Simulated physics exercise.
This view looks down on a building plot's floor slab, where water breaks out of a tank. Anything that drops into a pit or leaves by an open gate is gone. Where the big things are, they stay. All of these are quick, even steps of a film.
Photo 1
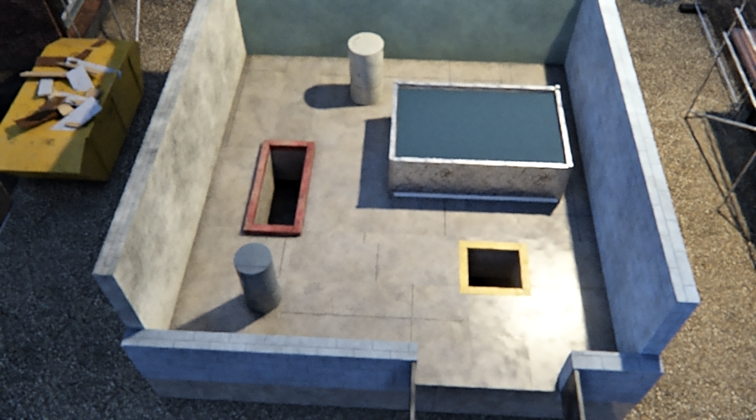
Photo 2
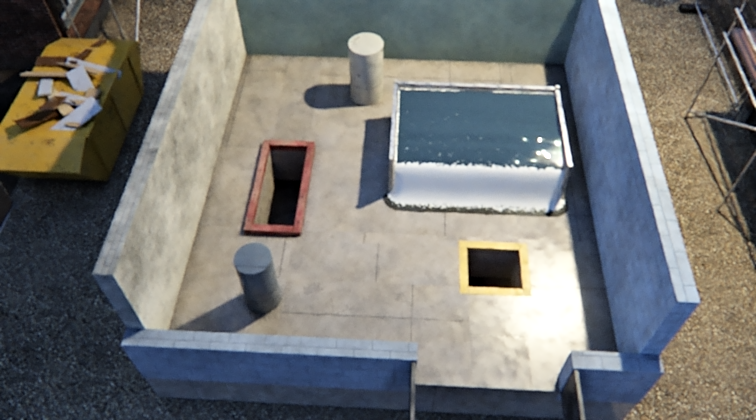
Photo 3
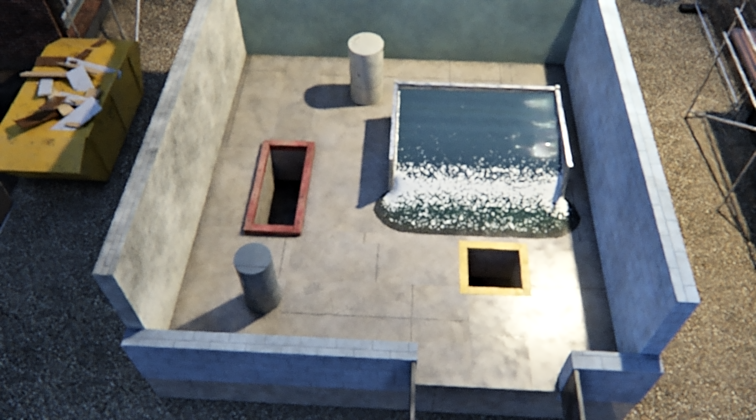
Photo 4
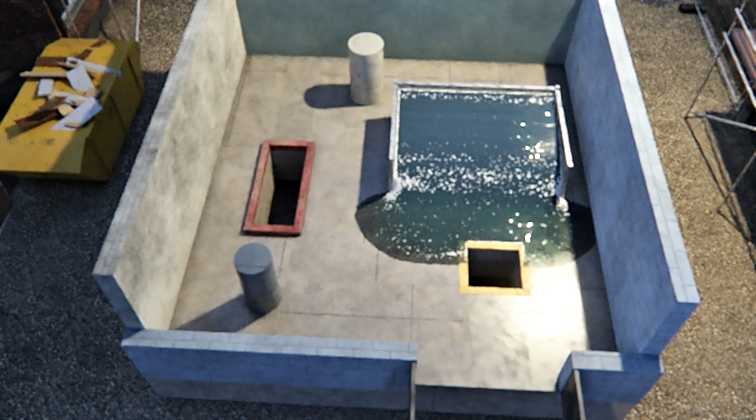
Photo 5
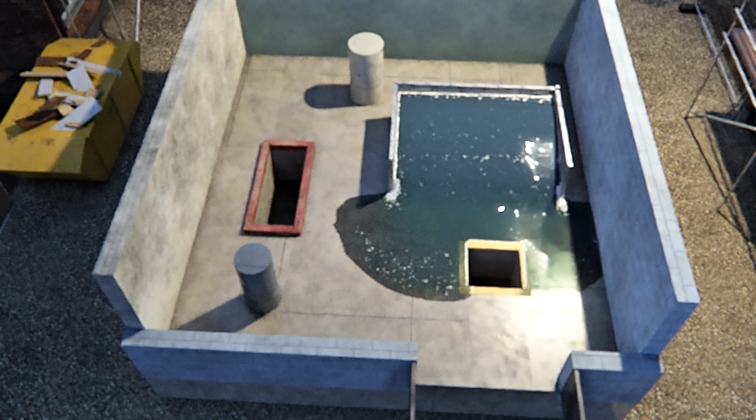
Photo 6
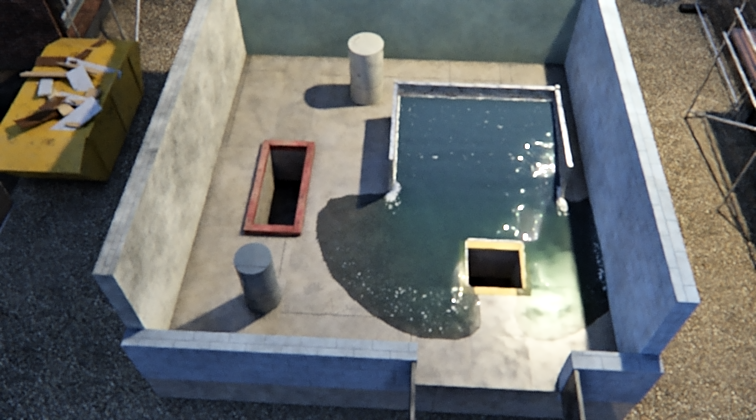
Water lies still in a raised open tank on a walled concrete slab, then pours over the tank's near side in a white, foaming sheet. It spreads across the floor as a dark, rounded pool, passing around the yellow-edged opening and widening toward the front wall and the red-edged opening.
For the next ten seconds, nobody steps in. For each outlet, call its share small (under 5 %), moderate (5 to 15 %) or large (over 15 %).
The gate - large, the red pit - small, the yellow pit - large.
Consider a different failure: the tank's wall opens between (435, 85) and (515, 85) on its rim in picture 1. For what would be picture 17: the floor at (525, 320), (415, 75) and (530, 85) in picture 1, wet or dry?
So the first one is left untouched, the next drenched, and the last drenched.
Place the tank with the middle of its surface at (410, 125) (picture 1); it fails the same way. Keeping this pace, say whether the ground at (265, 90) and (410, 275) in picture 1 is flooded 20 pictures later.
I'd say the first one's left untouched and the second one's soaked.
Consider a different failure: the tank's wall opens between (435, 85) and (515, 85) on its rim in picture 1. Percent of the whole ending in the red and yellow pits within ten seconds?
Estimates in per cent: Red 2, yellow 4.
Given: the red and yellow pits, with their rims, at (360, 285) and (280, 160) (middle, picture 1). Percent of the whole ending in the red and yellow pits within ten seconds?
Red 6%, yellow 4%.
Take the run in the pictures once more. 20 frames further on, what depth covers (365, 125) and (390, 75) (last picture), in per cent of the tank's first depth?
Taking them in turn: 0 in a hundred, then 0 in a hundred.
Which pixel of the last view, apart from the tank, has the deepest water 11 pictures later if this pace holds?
Around (604, 376).
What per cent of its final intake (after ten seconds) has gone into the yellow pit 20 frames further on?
Some 75 per cent.
A moment on, water covers 40 % of the floor; the gate 3 %, the red pit 0 %, the yellow pit 14 %.
Next, water covers 45 % of the floor; the gate 8 %, the red pit 0 %, the yellow pit 23 %.
Then, water covers 50 % of the floor; the gate 14 %, the red pit 0 %, the yellow pit 29 %.
Later, water covers 65 % of the floor; the gate 20 %, the red pit 0 %, the yellow pit 34 %.
In the end, water covers 90 % of the floor; the gate 22 %, the red pit 0 %, the yellow pit 38 %.
